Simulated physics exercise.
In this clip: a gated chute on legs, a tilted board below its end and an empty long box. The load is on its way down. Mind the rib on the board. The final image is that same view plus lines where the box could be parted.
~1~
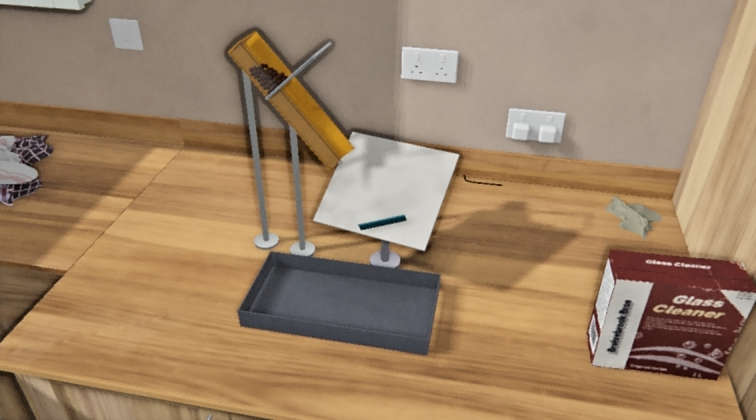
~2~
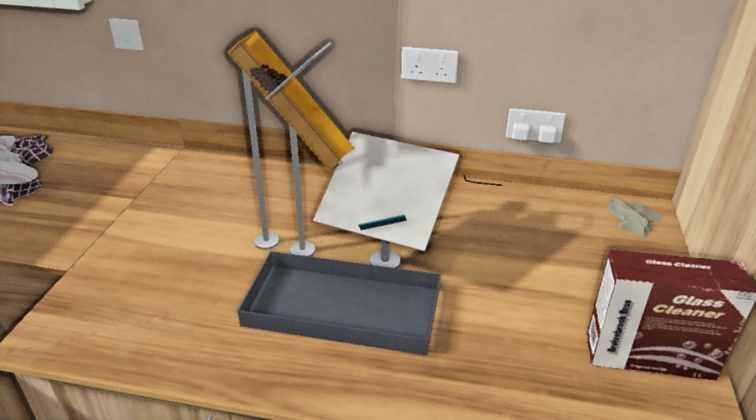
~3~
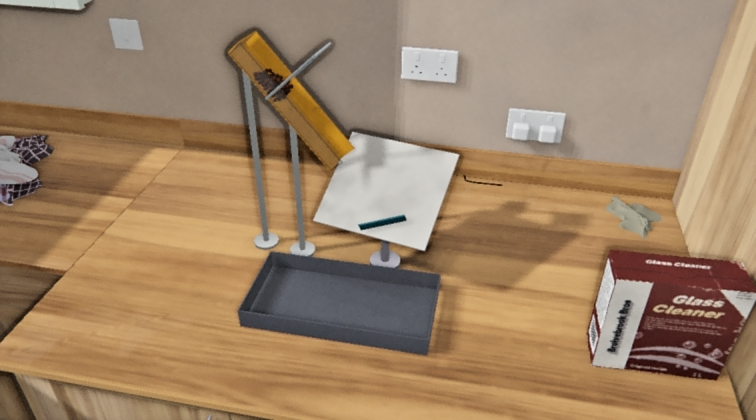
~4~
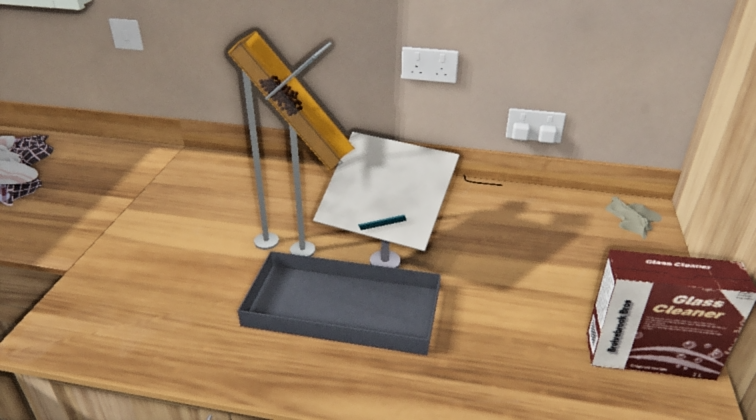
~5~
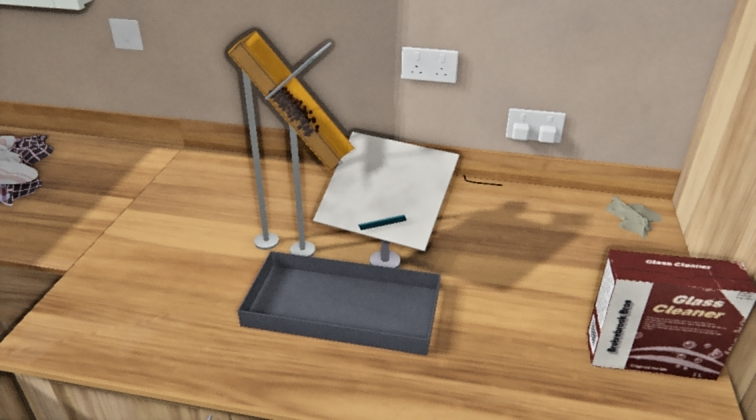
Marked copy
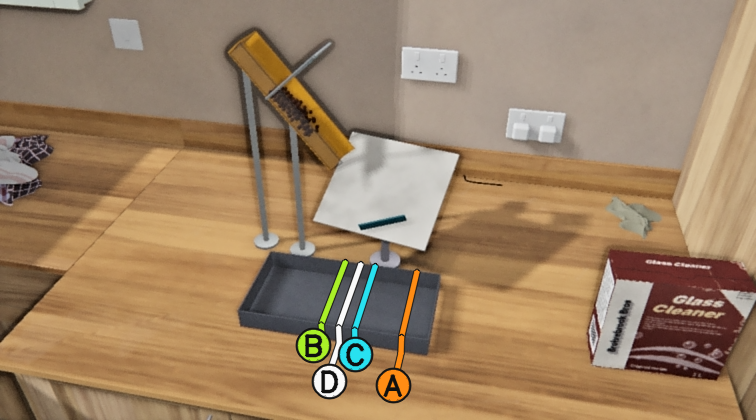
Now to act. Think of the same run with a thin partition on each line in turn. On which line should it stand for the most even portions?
Go for B.
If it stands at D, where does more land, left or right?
The left side.
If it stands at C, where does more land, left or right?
The left side.
On the marked copy, line A crosses the front rim at (401, 336); line B crosses the front rim at (321, 323); line C crosses the front rim at (354, 328); line D crosses the front rim at (338, 326).
If A is chosen, of what is caught, nearly all on the left of the divider, a stray few on the right.
If B is chosen, of what is caught, about half on the left of the divider, about half on the right.
If C is chosen, of what is caught, nearly all on the left of the divider, a small part on the right.
If D is chosen, of what is caught, nearly all on the left of the divider, a small part on the right.
